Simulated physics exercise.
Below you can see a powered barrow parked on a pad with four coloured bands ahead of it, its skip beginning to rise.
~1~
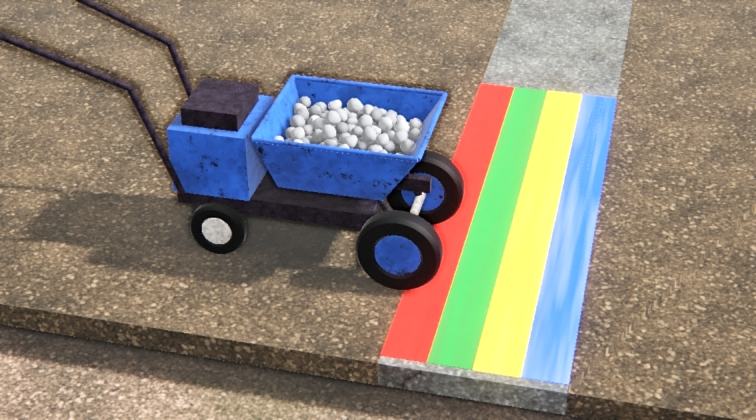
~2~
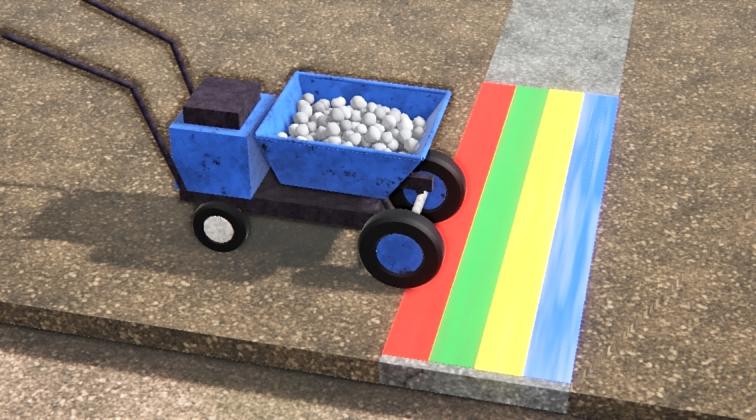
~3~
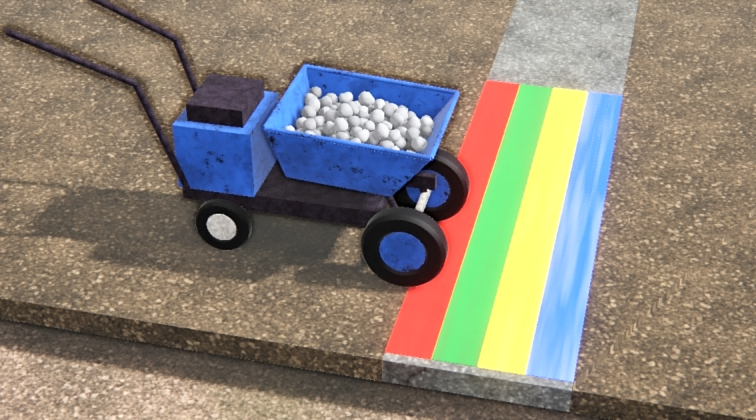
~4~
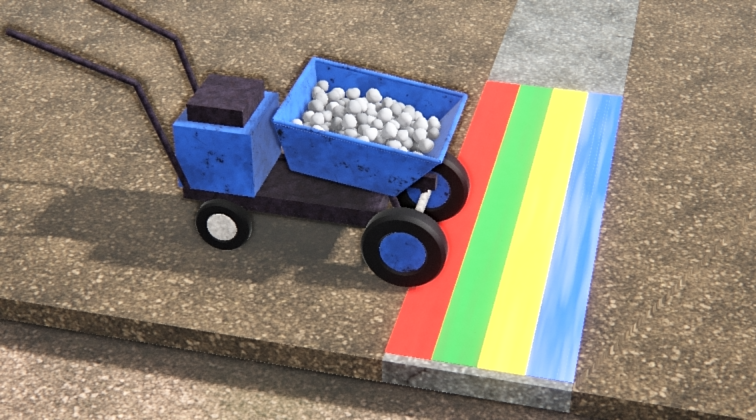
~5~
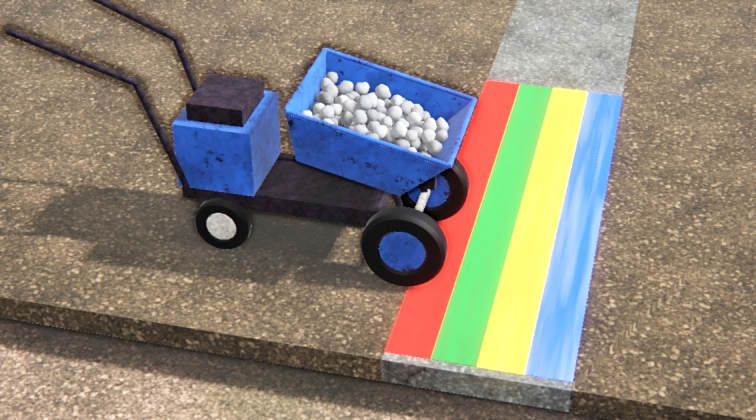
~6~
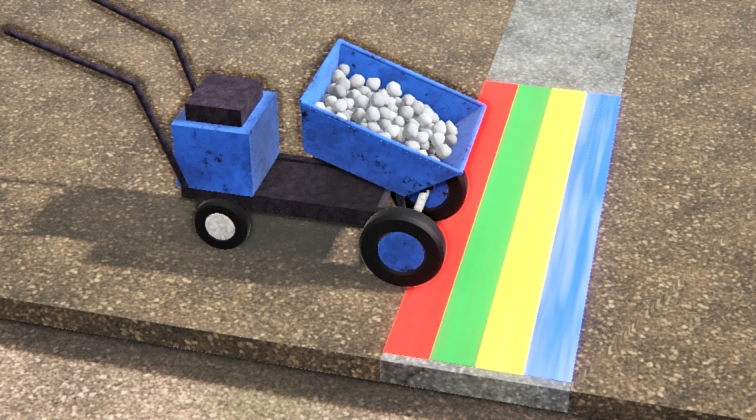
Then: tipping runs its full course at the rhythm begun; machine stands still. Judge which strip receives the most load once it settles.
The strip receiving the most is the blue one.
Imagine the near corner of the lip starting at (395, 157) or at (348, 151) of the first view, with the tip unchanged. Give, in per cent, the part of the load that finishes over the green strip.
First place: Around 10 per cent. Second place: Around 40 per cent.
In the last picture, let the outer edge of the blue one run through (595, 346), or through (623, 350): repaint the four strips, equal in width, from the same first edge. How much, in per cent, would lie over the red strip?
Roughly 0 per cent, then roughly 0 per cent.
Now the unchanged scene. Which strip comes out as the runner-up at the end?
Number two is yellow.
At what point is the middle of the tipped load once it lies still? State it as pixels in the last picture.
Close to (569, 265), more or less.
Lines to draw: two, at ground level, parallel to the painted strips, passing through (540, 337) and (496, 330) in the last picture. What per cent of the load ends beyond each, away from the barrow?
Estimate: 60 % and 90 %, respectively.
Soon after the last picture, skip tipped steeply; all in the skip.
A little later, skip tipped right over; most in the skip; a small part over the yellow strip; about a quarter over the blue strip; a stray few off the paint.
Later still, skip tipped right over; a small part in the skip; about a quarter over the yellow strip; about a third over the blue strip; about a quarter off the paint.
At rest, skip tipped right over; a stray few in the skip; none over the red strip; a stray few over the green strip; about a quarter over the yellow strip; about a third over the blue strip; about a quarter off the paint.
